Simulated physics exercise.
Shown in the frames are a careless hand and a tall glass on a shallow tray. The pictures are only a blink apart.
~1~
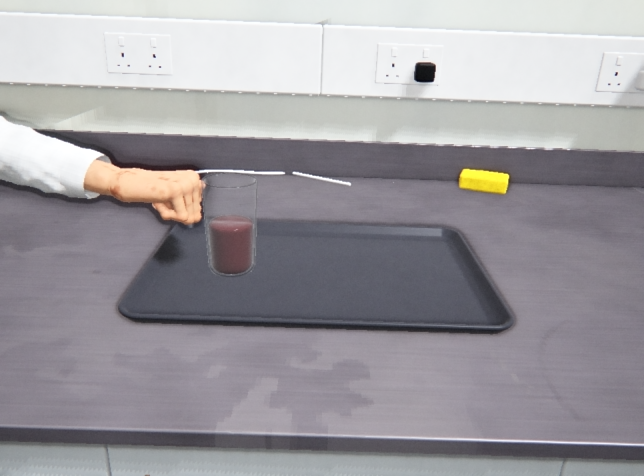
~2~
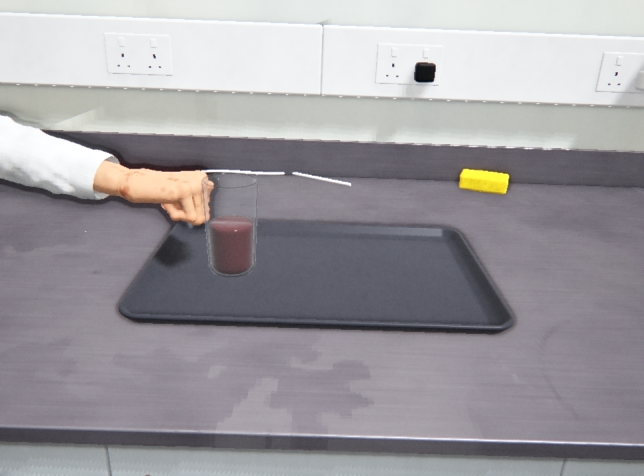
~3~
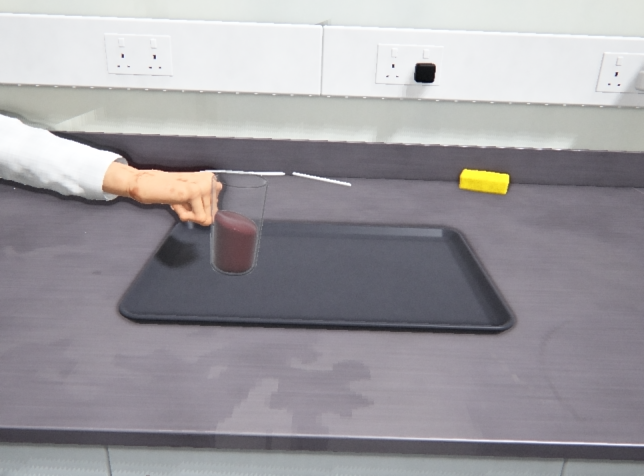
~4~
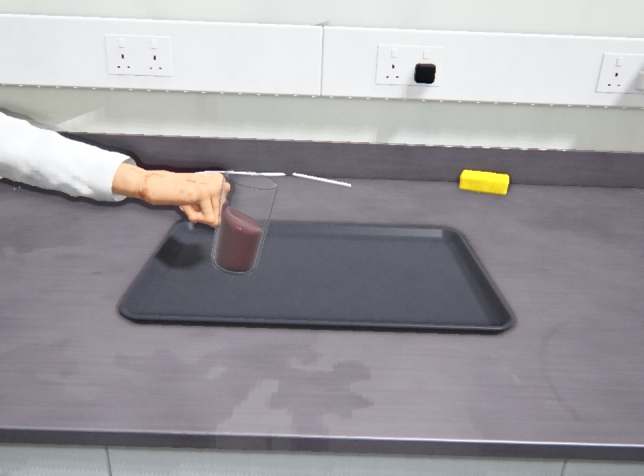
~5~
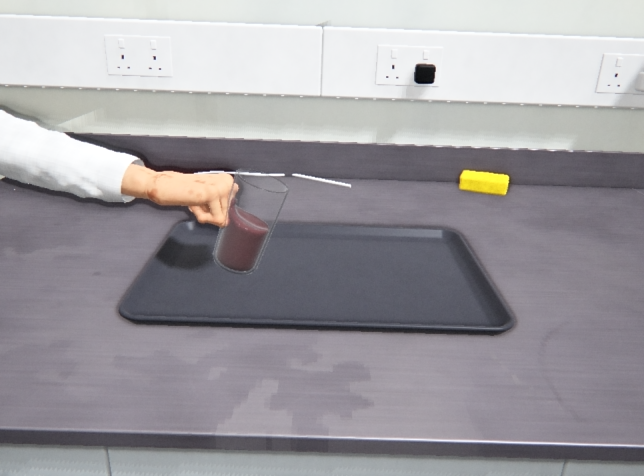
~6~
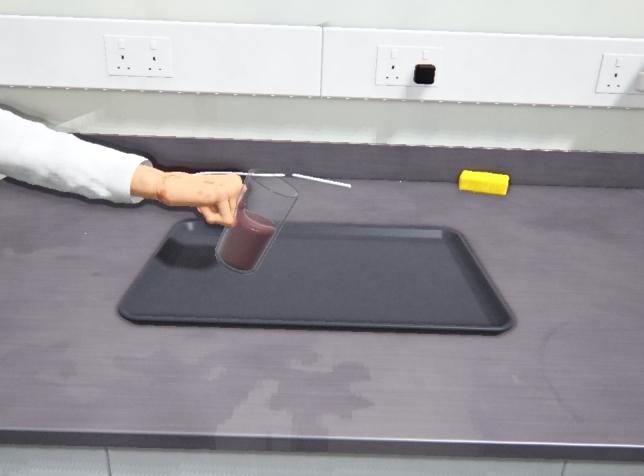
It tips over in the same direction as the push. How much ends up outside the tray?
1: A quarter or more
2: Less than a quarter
A quarter or more.
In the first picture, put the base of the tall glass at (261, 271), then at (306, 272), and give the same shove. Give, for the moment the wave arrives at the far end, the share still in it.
About 60 per cent, then about 80 per cent.
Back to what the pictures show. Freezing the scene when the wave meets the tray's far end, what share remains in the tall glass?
Remaining in tall glass: Approx. 60 %.
A moment on, the tall glass is falling and 100 per cent is in the glass, 0 on the tray and 0 above or beyond its rim.
Next, the tall glass lies on its side and 78 per cent is in the glass, 12 on the tray and 10 above or beyond its rim.
Then the tall glass lies on its side and 39 per cent is in the glass, 55 on the tray and 5 above or beyond its rim.
Later the tall glass lies on its side and 22 per cent is in the glass, 43 on the tray and 35 above or beyond its rim.
At rest 64 per cent is held by tray and glass, 36 is off the tray.
